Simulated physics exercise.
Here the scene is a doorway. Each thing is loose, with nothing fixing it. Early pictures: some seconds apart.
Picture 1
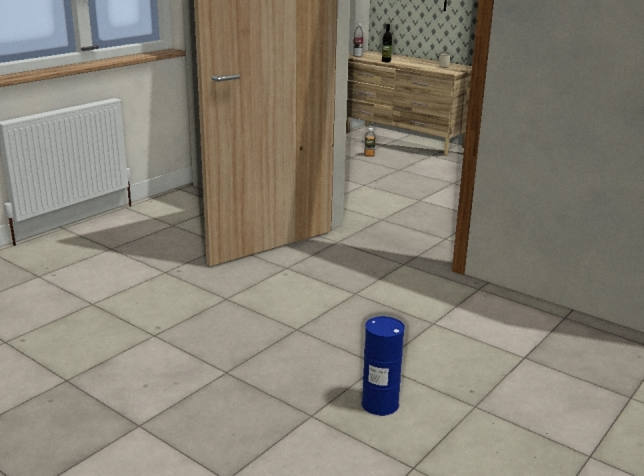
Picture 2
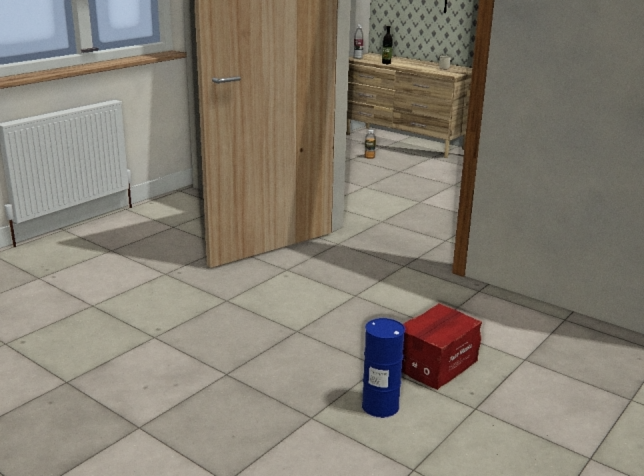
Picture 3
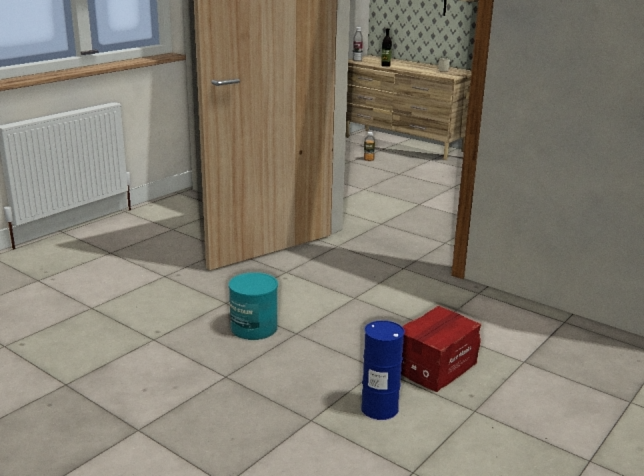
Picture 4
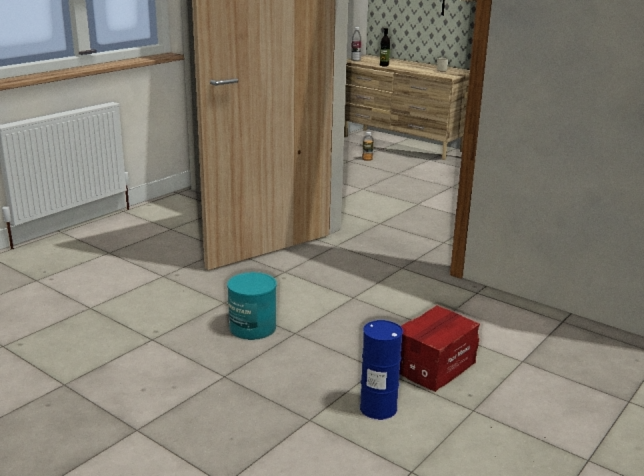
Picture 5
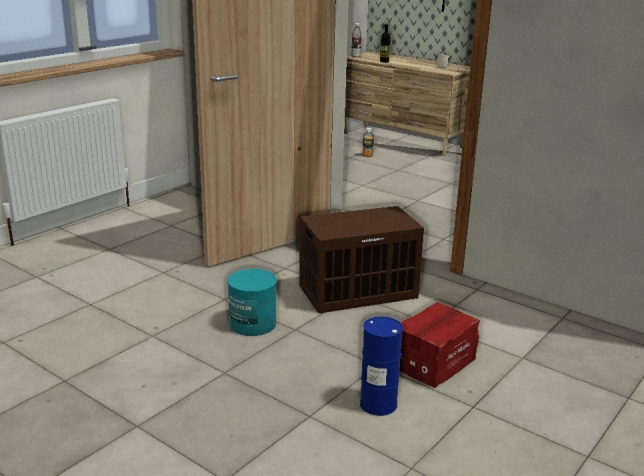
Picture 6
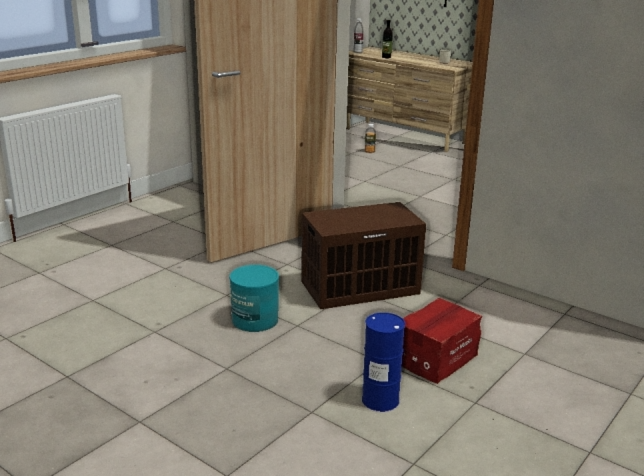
A red box, a turquoise pail and a brown crate appear in turn near a blue canister.
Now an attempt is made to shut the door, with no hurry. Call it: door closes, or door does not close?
Door does not close.
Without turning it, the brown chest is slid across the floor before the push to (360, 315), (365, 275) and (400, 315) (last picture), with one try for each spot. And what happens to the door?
Well, the first time the door completes its swing, the second time it halts partway, and the third time it completes its swing.
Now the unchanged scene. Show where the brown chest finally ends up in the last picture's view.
Near pixel (378, 255).
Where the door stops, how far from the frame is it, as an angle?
Near 60° open.
Then, 0.70 s past the last view, open by 90°.
Then, 1.10 s past the last view, open by 72°.
Then, 1.40 s past the last view, open by 61°; brown chest displaced a little near (372, 255).
Finally, open by 59°; all 4 still in place. Final places as the last picture's camera would see them, brown chest near (378, 255).
